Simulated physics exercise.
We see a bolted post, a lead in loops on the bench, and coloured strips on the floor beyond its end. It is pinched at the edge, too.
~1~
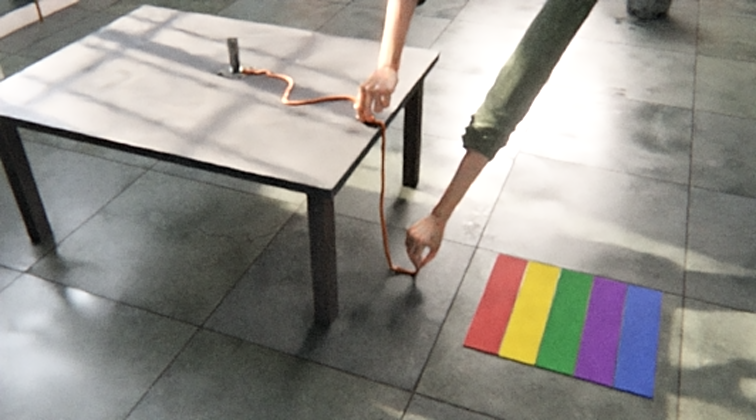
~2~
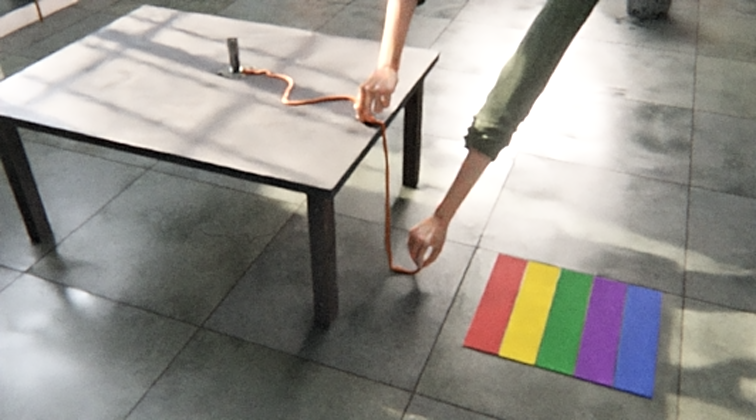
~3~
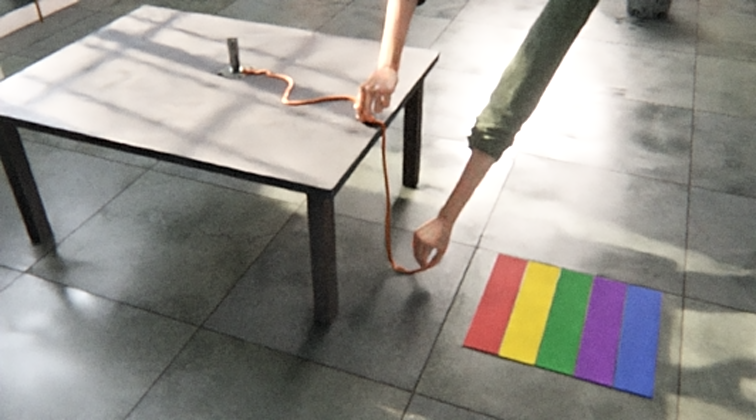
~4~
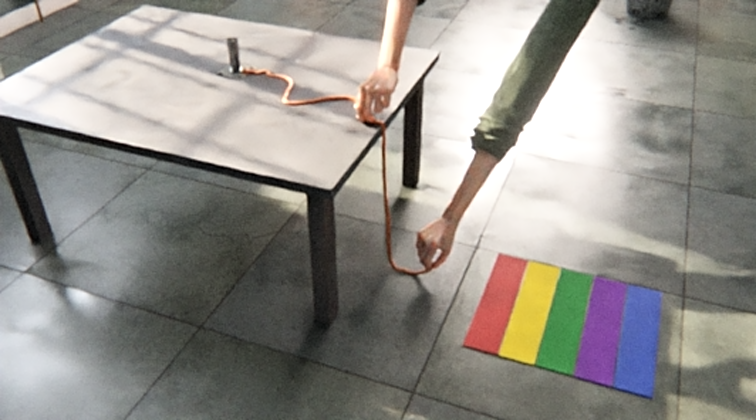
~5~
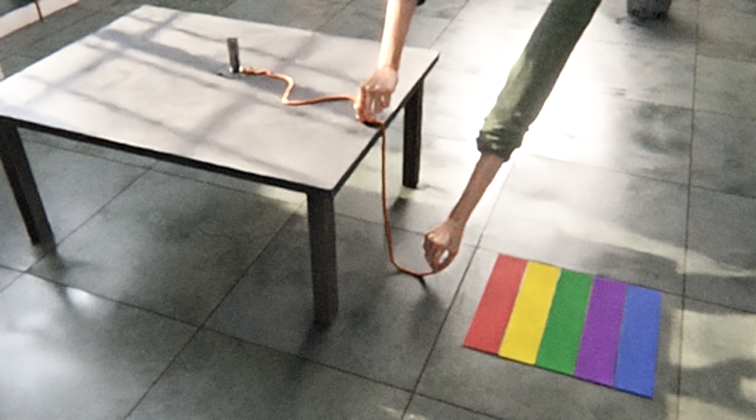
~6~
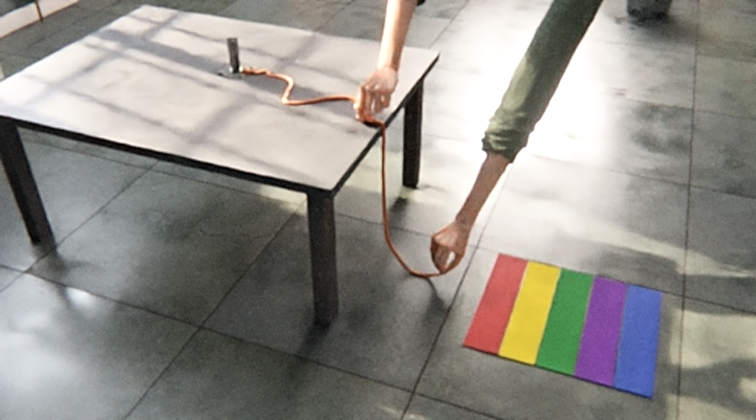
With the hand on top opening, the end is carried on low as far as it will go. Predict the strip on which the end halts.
The purple strip.
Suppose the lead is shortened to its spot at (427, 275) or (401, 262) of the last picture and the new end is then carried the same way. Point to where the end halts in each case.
Try 1: (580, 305); try 2: (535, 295).
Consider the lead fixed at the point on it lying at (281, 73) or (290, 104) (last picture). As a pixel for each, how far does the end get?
Try by try: (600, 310), (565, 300).
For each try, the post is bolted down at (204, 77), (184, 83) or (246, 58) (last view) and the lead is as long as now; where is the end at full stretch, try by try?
(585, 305), (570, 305) and (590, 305), in that order.
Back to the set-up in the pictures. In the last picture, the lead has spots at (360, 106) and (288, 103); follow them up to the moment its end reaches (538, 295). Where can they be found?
About (390, 137) for the first point; the other lies about (332, 100).
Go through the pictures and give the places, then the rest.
End (420, 265); red (487, 331); yellow (522, 341); green (559, 351); purple (597, 361); blue (635, 372), in the first picture.
End (423, 266); lead through (268, 74) (285, 100) (350, 99) (383, 132) (387, 197) (389, 253), in the second picture.
End (428, 267), in the third picture.
End (432, 268); lead through (268, 74) (285, 100) (350, 99) (383, 132) (385, 196) (389, 252), in the fourth picture.
End (438, 269), in the fifth picture.
End (445, 271); lead through (268, 74) (285, 100) (350, 99) (383, 132) (384, 196) (395, 254), in the sixth picture.
Soon after, end near (538, 295); over yellow.
Then, end near (583, 306); over green.
At full stretch, end near (612, 313); over purple. It gets as far as the purple strip.
